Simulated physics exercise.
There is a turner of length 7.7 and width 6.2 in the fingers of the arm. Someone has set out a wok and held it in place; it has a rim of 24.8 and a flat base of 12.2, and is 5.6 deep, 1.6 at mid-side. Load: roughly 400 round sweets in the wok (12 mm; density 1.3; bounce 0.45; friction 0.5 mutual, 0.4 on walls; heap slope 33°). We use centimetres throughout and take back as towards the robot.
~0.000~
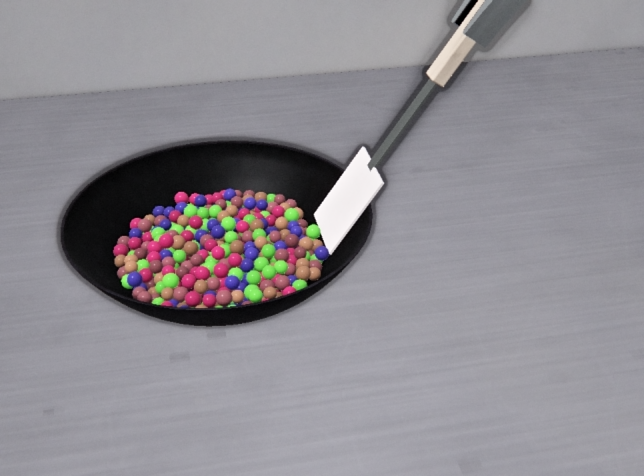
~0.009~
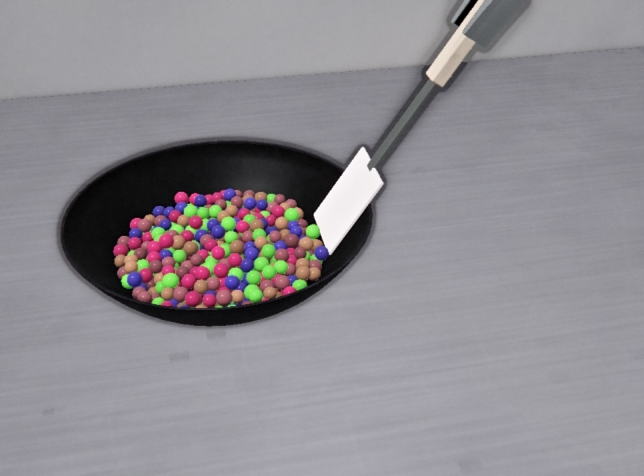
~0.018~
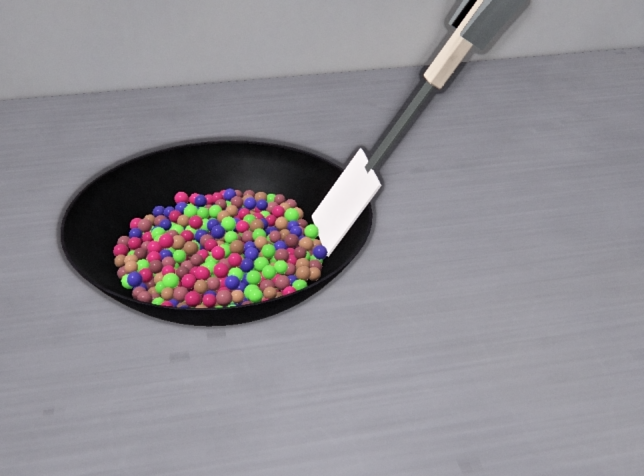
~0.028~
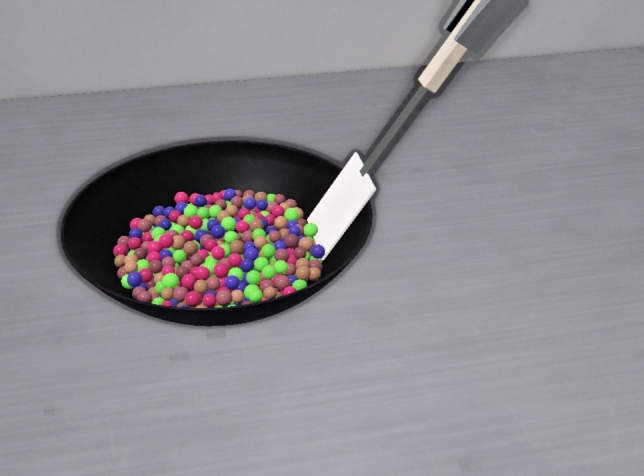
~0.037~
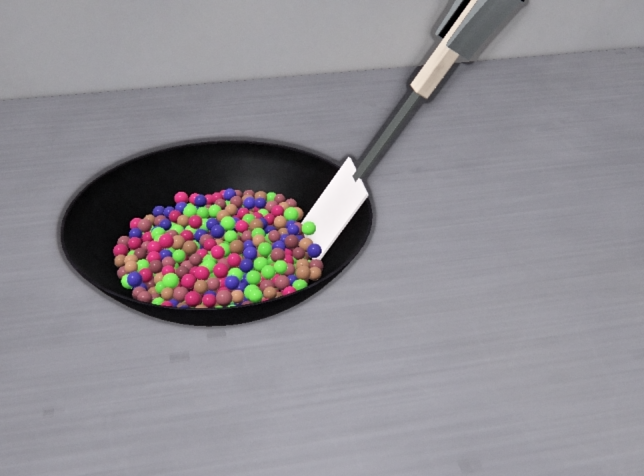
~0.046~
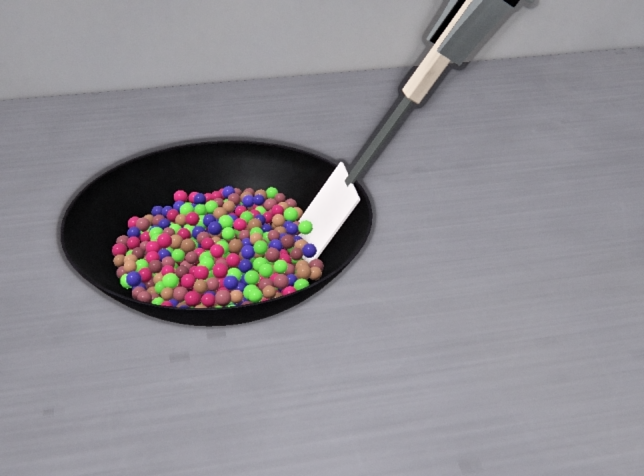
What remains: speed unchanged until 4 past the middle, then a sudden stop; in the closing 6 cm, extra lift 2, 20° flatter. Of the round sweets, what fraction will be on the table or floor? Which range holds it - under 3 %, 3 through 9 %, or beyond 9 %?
The range under 3 % holds it.
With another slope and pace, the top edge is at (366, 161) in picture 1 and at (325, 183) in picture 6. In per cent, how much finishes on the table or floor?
Roughly 5 %.
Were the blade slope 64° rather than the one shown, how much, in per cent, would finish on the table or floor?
I'd expect near 0 percent then.
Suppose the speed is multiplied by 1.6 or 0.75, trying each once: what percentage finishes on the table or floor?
I'd expect close to 0 and then close to 0 percent.
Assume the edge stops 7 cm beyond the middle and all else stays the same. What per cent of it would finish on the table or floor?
I'd expect close to 5 per cent then.
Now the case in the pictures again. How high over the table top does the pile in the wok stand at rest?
It reaches roughly 6.0 cm.
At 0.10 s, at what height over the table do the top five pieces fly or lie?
They are some 5 cm up.
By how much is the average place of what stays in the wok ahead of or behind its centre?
Some 3.5 cm ahead.
After 0.10 s, sloping 56°, highest piece 5 above the table; 403 in the wok.
After 0.15 s, sloping 47°, highest piece 5 above the table; 403 in the wok.
After 0.37 s, sloping 36°, highest piece 6 above the table; 403 in the wok.
After 1.42 s, sloping 36°, highest piece 6 above the table; 403 in the wok.
In the end, 403 in the wok. That is 0 % on the table or floor.
